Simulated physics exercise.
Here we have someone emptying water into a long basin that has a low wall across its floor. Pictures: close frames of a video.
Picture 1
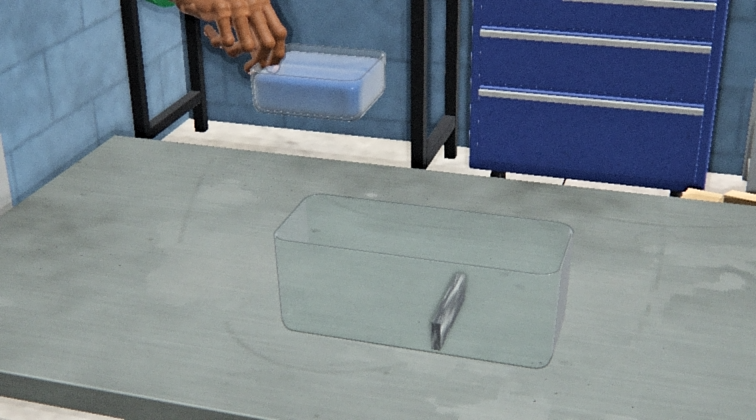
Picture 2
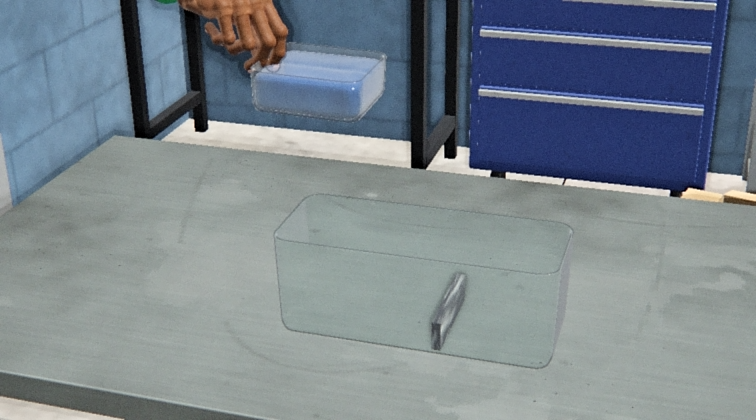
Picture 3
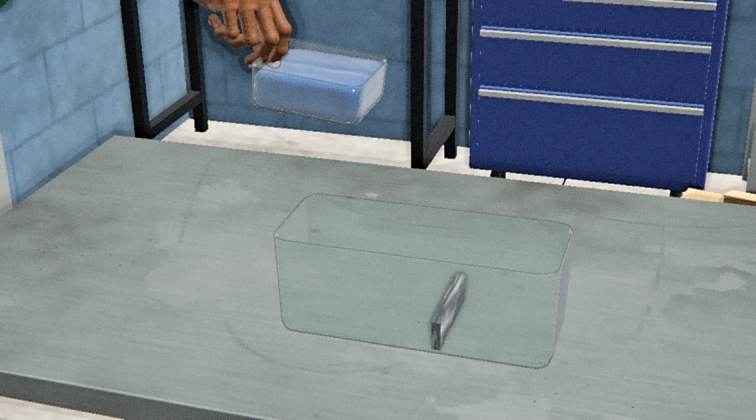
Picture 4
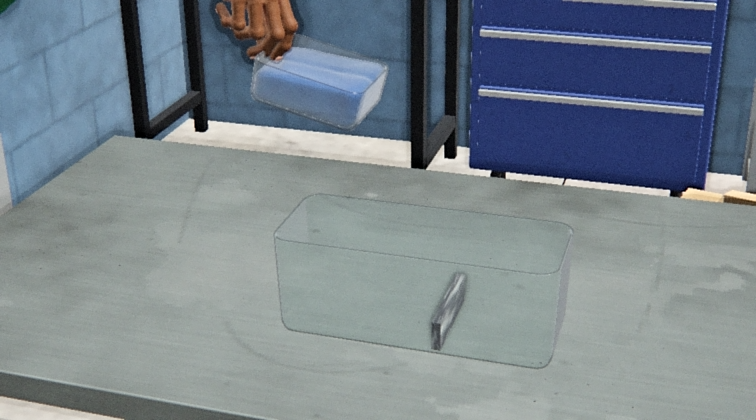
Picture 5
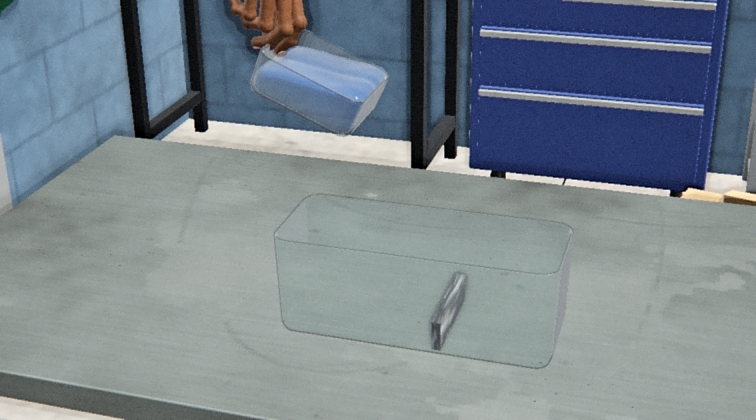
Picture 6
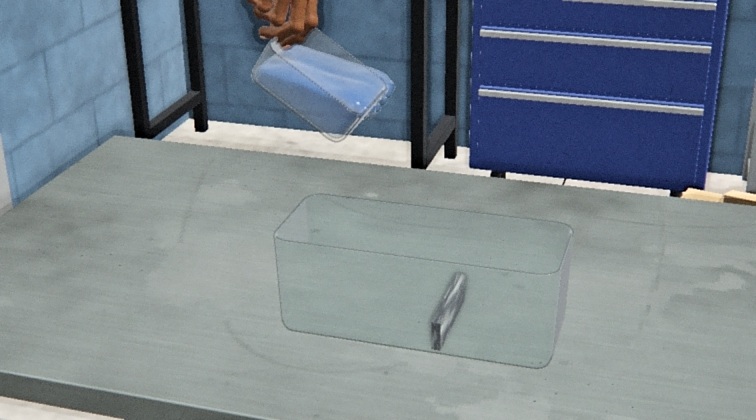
A hand tilts a small clear container of blue liquid down toward the right, gradually at first and then more steeply, above and behind a still, long transparent basin with a low dark wall inside on a grey table.
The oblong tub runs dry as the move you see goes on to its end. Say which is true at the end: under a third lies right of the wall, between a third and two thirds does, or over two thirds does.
The amount right of the wall is going to stop below one third.
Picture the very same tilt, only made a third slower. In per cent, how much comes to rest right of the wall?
It comes to around 30 per cent.
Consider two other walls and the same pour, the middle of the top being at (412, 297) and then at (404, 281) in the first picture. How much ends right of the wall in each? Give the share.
About 65 per cent, then about 75 per cent.
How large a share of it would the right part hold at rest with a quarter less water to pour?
10 per cent.
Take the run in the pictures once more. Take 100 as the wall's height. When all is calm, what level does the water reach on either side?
Left 40 %, right 10 %.
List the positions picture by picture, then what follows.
In the first frame, tilt 0°; pouring edge (373, 68); surface from (270, 63) to (373, 71); the long basin's rim runs from (290, 216) to (566, 251); the wall's top is at (449, 299).
In the second frame, tilt 2°; pouring edge (374, 70); surface from (271, 62) to (374, 72).
In the third frame, tilt 6°; pouring edge (375, 74); surface from (272, 60) to (375, 74).
In the fourth frame, tilt 13°; pouring edge (376, 81); surface from (273, 58) to (376, 77).
In the fifth frame, tilt 23°; pouring edge (376, 91); surface from (273, 57) to (376, 84); 3 per cent is over the edge.
In the sixth frame, tilt 34°; pouring edge (374, 102); surface from (273, 55) to (367, 84); 10 per cent is over the edge.
A moment on, the oblong tub is tipped on its side and 8 per cent is still to pour, 31 is left of the wall and 0 right of it.
Next, the oblong tub is tipped right over and 1 per cent is still to pour, 78 is left of the wall and 11 right of it.
Then the oblong tub is tipped right over and 0 per cent is still to pour, 73 is left of the wall and 13 right of it.
Later the oblong tub is tipped right over and 0 per cent is still to pour, 73 is left of the wall and 16 right of it.
In the end 73 per cent lies left of the wall, 16 right of it and 11 outside.
